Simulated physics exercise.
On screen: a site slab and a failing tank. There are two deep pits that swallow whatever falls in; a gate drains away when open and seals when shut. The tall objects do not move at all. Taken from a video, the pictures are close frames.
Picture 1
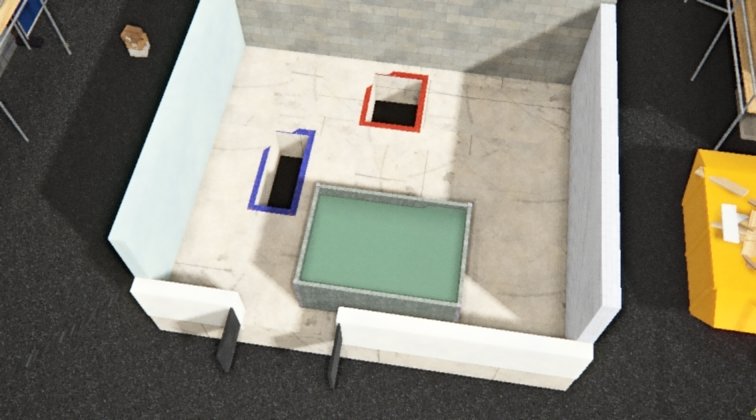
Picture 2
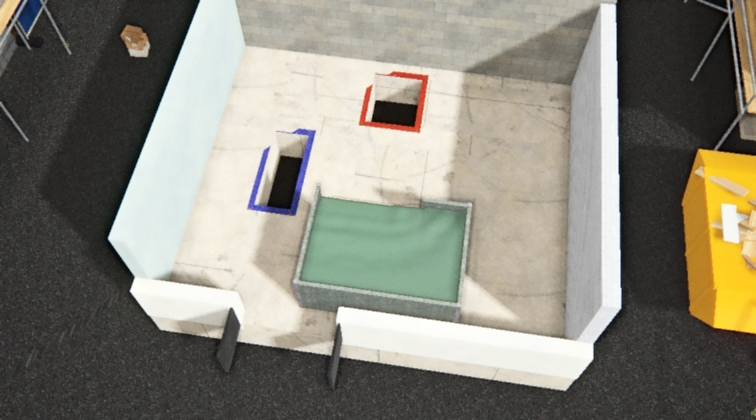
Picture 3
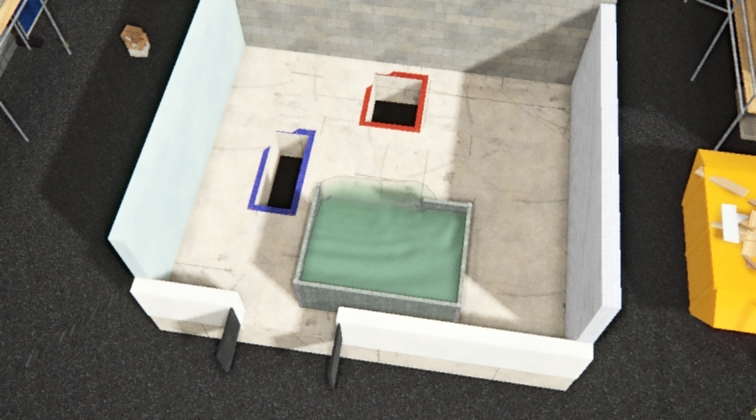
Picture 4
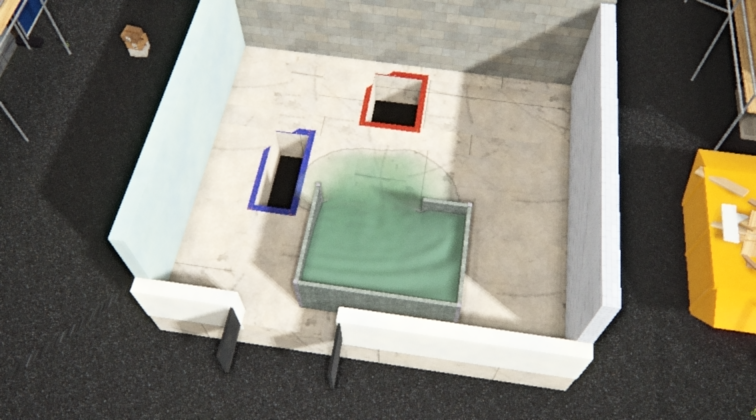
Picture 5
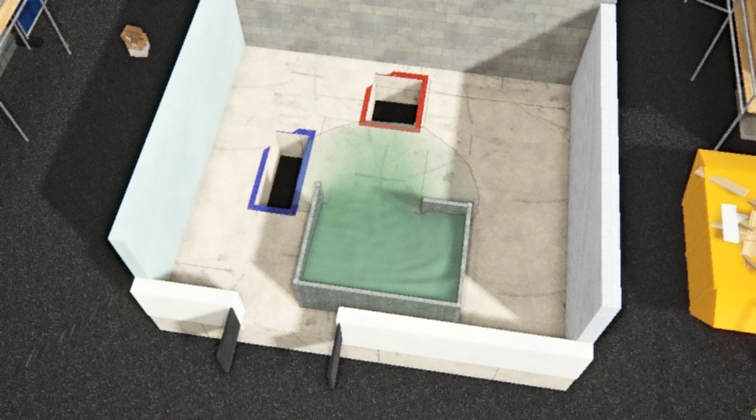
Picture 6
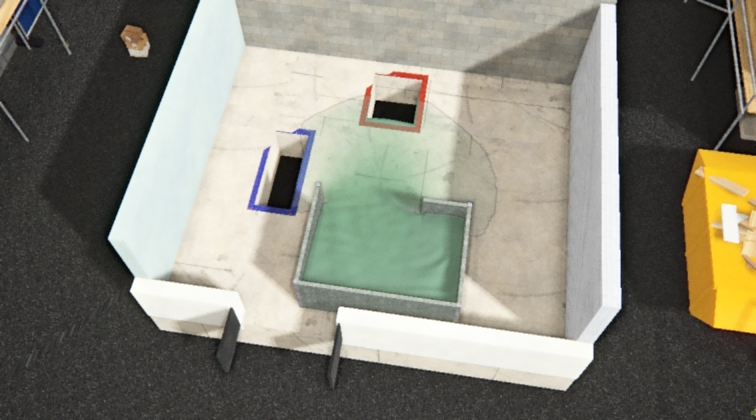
Green water pours through a gap in the tank's far side and spreads across the slab.
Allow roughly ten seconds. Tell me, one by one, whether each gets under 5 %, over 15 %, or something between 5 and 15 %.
One by one: The gate gets under 5 %; the red pit gets over 15 %; the blue pit gets over 15 %.
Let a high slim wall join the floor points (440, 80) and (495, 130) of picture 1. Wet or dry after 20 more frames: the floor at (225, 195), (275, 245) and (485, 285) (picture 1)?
Okay, the first comes out soaked, the next left untouched, and the last left untouched.
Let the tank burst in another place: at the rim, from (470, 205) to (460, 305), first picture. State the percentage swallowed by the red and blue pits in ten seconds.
In percent: Red 35, blue 4.
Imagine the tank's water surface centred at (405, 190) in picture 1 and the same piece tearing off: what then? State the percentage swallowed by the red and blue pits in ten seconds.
Ten seconds on: Red pit 60 percent, blue pit 6 percent.
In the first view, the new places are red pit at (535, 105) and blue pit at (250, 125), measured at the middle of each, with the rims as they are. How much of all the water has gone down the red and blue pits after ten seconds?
Red 30 %; blue 35 %.
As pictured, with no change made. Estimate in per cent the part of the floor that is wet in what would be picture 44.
It comes out near 95 percent.
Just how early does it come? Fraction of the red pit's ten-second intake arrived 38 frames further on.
About 85 per cent.
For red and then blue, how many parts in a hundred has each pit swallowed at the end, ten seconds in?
Close to 40 per cent, and close to 18 per cent.
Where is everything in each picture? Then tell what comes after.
Still water in the tank at (385, 245), in the first frame.
The front is at a hidden place, out from the gap on the tank's far side, in the second frame.
Water pours out on the tank's far side and has run to (431, 198), in the third frame.
The front is at (426, 161), out from the gap on the tank's far side, in the fourth frame.
Water pours out on the tank's far side and has run to (418, 128), in the fifth frame.
The front is at (422, 103), out from the gap on the tank's far side, in the sixth frame.
A moment on, water covers 45 % of the floor; the gate 0 %, the red pit 8 %, the blue pit 2 %.
Next, water covers 45 % of the floor; the gate 0 %, the red pit 16 %, the blue pit 6 %.
Then, water covers 65 % of the floor; the gate 0 %, the red pit 25 %, the blue pit 9 %.
Later, water covers 95 % of the floor; the gate 0 %, the red pit 34 %, the blue pit 14 %.
In the end, water covers 100 % of the floor; the gate 3 %, the red pit 41 %, the blue pit 17 %.
